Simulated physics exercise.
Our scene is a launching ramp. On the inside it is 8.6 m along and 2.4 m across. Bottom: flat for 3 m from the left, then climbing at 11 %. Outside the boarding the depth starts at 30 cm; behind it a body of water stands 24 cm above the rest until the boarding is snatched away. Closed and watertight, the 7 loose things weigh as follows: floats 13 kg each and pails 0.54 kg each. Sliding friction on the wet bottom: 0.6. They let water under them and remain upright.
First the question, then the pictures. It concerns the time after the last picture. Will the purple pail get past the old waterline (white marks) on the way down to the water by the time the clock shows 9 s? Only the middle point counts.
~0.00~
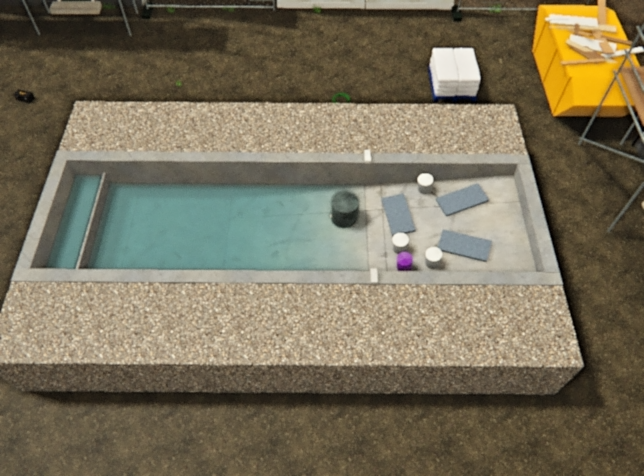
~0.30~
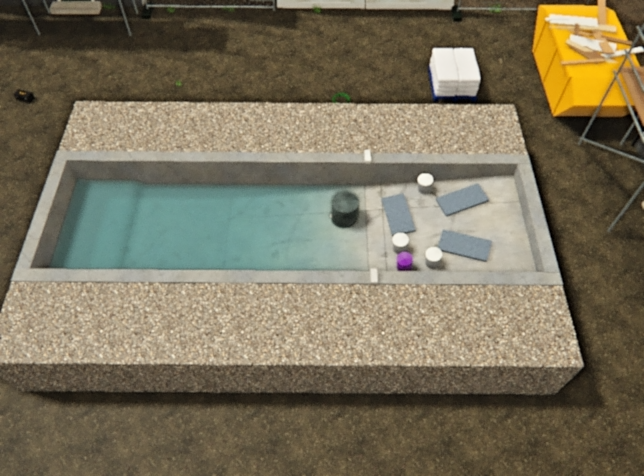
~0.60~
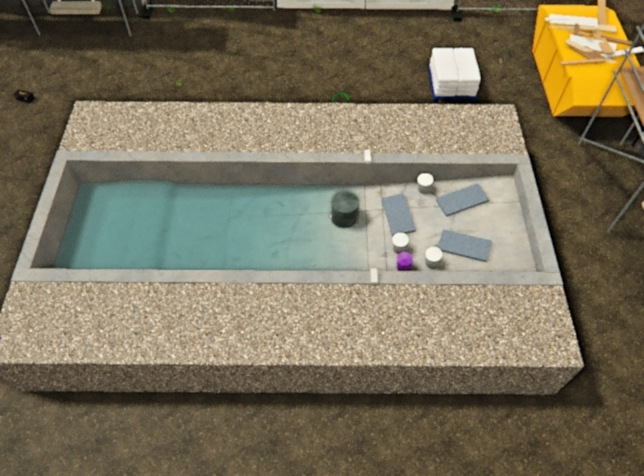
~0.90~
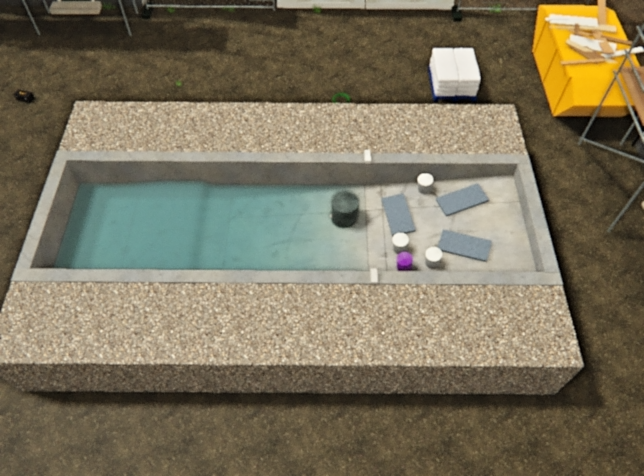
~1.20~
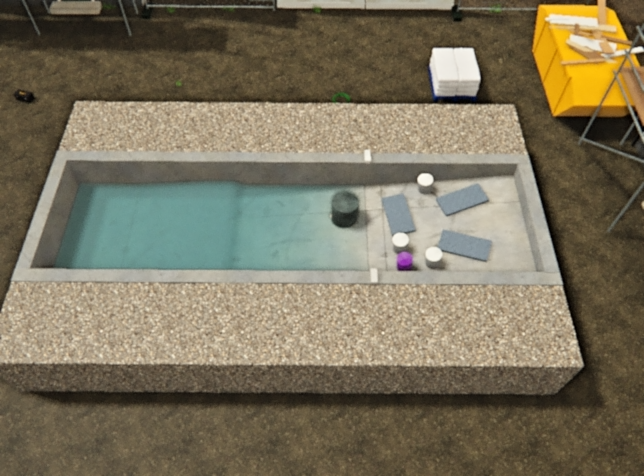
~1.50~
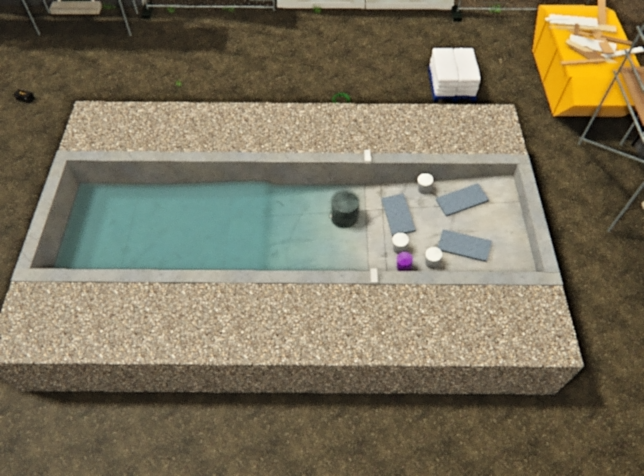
It will get over the line.
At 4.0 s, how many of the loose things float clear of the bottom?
Count at that moment: 3.
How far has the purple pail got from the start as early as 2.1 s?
About 0 cm.
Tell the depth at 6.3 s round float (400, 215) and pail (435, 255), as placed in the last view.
Depths: Near 3 cm, then near 1 cm.
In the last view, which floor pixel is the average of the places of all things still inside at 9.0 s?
Centre of the remaining things: Roughly (375, 236).
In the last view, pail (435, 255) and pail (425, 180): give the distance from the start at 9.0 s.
120 cm and 100 cm respectively.
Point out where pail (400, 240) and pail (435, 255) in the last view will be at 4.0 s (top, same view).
About (427, 227) for the first and (470, 255) for the second.
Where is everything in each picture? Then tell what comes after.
The first frame shows the purple pail at (407, 259) rests on the ground; water covers 13.4 m2; 0 of 7 have shifted.
The second frame shows the purple pail at (407, 259), on the bottom; water covers 13.4 m2; 0 of 7 have shifted.
The third frame shows the purple pail at (407, 259) rests on the ground; 13.4 m2 under water; 0 of 7 have shifted.
The fourth frame shows the purple pail at (407, 259) rests on the ground; water covers 13.4 m2; 0 of 7 have shifted.
The fifth frame shows the purple pail at (407, 259), on the bottom; 13.4 m2 under water; 0 of 7 have shifted.
The sixth frame shows the purple pail at (407, 259) rests on the ground; 13.4 m2 under water; 0 of 7 have shifted.
After 2.1 s the purple pail is near (407, 259), 0.0 m from its start, aground; 0 of 7 are over the mark; 0 afloat.
After 4.0 s the purple pail is near (437, 262), 0.5 m from its start, afloat; 0 of 7 are over the mark; 3 afloat.
After 6.3 s the purple pail is near (325, 270), 1.4 m from its start, afloat; 2 of 7 are over the mark; 2 afloat.
After 9.0 s the purple pail is near (291, 271), 2.0 m from its start, afloat; 3 of 7 are over the mark; 4 afloat.
